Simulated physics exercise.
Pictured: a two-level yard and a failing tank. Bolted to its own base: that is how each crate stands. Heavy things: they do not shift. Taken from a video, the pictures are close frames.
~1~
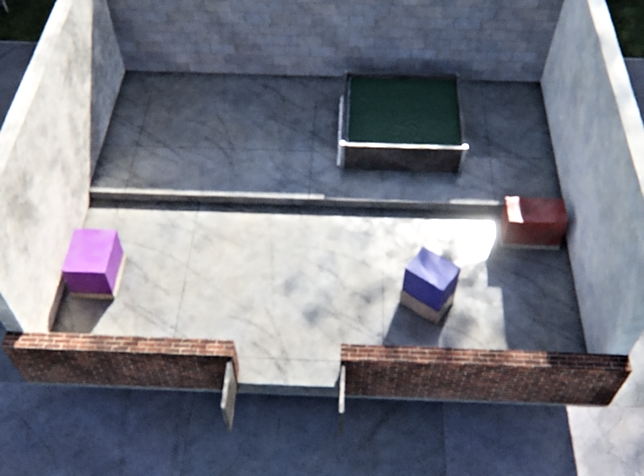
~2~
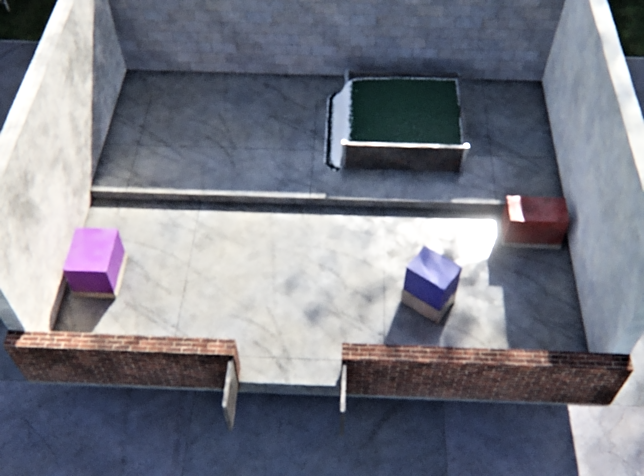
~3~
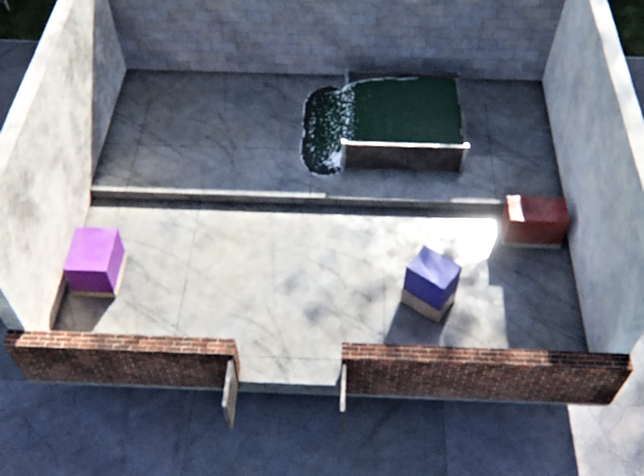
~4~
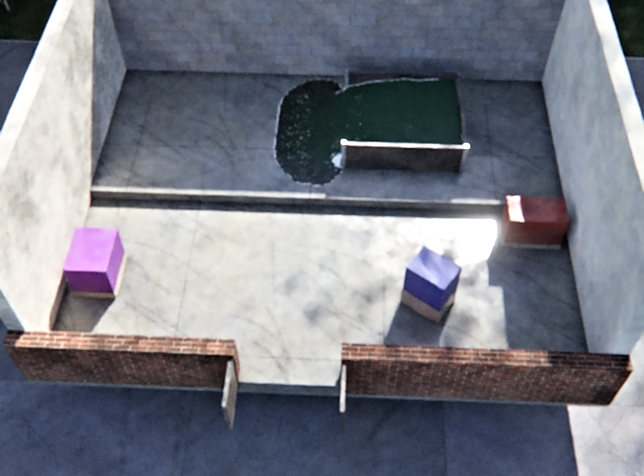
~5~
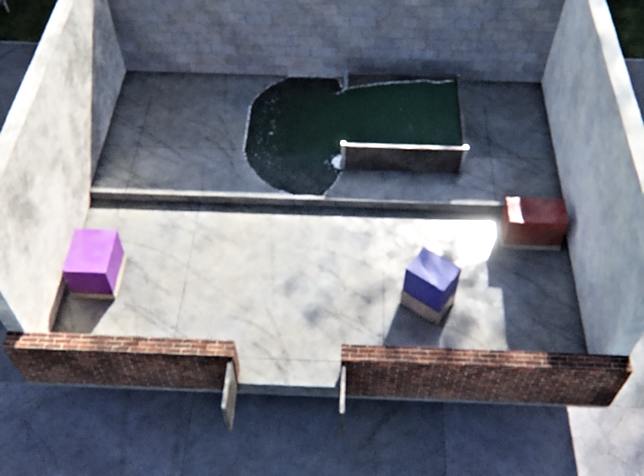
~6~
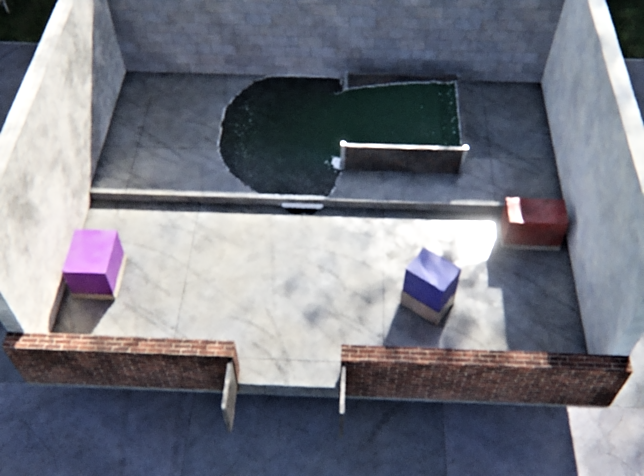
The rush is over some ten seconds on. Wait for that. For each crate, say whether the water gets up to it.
The blue crate will come through untouched, the red crate will come through untouched, the purple crate will not stay dry.
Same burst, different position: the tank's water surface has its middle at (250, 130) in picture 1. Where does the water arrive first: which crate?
I'd go with the purple one.
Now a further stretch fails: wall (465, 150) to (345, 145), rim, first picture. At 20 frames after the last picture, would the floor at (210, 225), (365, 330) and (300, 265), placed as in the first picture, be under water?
Spot one spared, spot two inundated, spot three inundated.
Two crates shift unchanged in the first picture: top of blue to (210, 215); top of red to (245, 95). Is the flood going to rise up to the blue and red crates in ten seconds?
Taking them in turn, blue crate is missed and red crate is overtopped.
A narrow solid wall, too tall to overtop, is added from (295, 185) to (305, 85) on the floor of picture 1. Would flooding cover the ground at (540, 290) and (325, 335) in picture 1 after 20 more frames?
Untouched, reached.
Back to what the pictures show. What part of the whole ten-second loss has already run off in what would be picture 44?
That comes to 0 per cent, as I work it out.
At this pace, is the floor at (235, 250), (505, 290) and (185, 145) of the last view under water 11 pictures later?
Status per point, in sequence: Waterlogged, then unwetted, then waterlogged.
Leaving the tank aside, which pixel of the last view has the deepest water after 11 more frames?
Somewhere near (125, 77), I think.
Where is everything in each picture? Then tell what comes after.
The first picture shows the tank at (402, 112) is whole and still.
In the second picture, water pours out at (347, 122) and has run to (335, 166).
In the third picture, water pours out at (347, 123) and has run to (320, 171).
In the fourth picture, the front is at (294, 173), out from the gap at (346, 124).
In the fifth picture, the front is at (250, 154), out from the gap at (346, 126).
In the sixth picture, water pours out at (346, 126) and has run to (225, 151).
A moment on, water covers 25 % of the floor; the blue crate not reached, the red crate not reached, the purple crate not reached.
Next, water covers 35 % of the floor; the blue crate not reached, the red crate not reached, the purple crate not reached.
Then, water covers 40 % of the floor; the blue crate not reached, the red crate not reached, the purple crate water round its plinth.
Later, water covers 55 % of the floor; the blue crate not reached, the red crate not reached, the purple crate water round its plinth.
In the end, water covers 75 % of the floor; the blue crate stayed above the water, the red crate stayed above the water, the purple crate was topped.
